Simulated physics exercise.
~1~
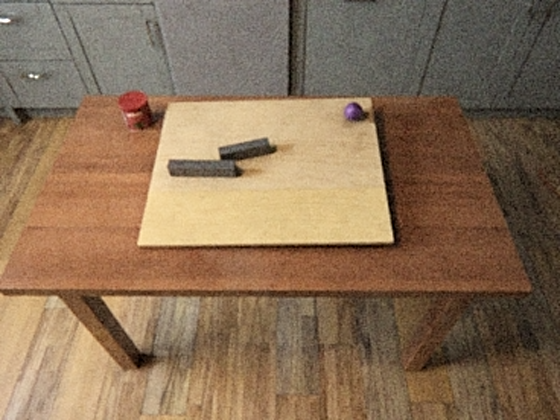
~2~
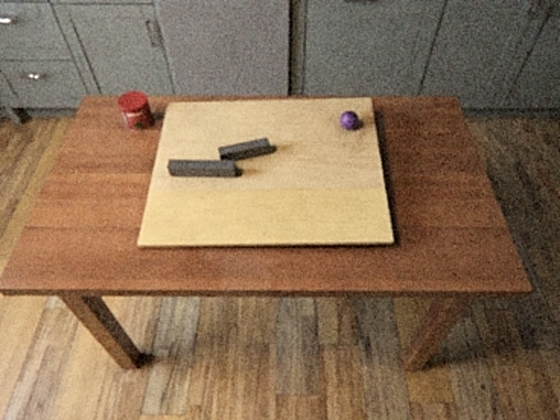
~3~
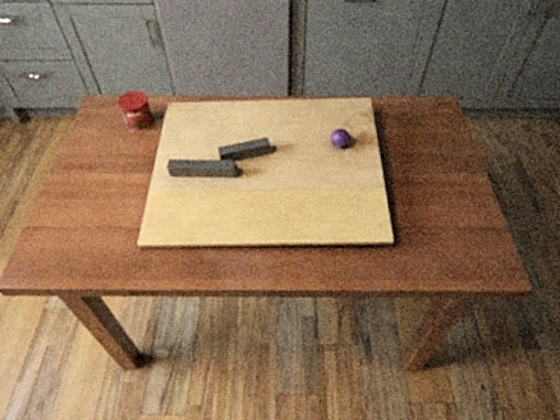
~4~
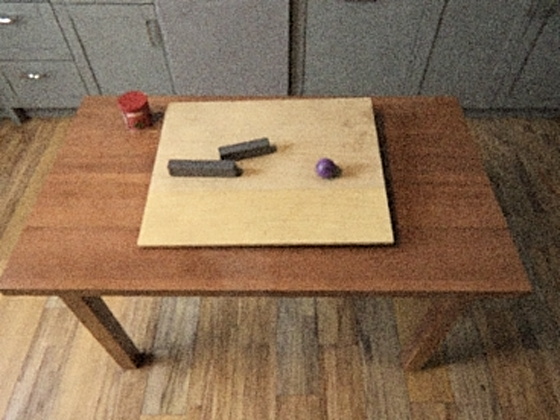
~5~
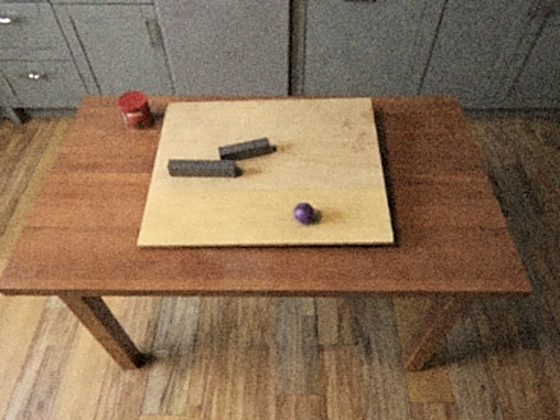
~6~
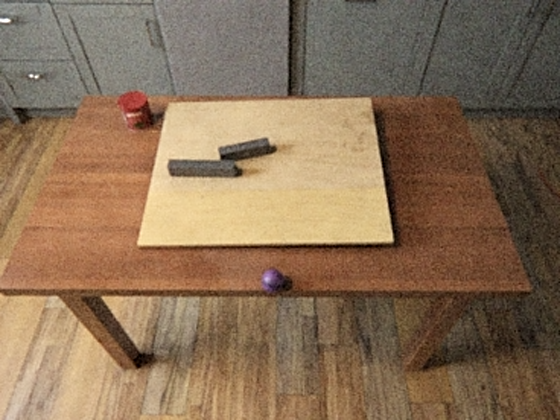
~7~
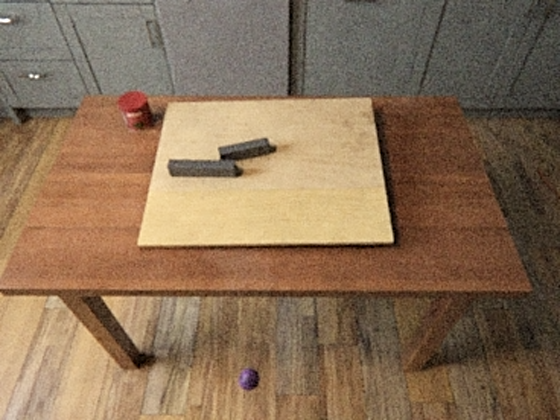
A purple ball rolled from the far right corner of a pale wooden board toward the viewer, drifting left past two fixed dark blocks, then went over the near edge and ended up below the table, while the red tin stayed put.
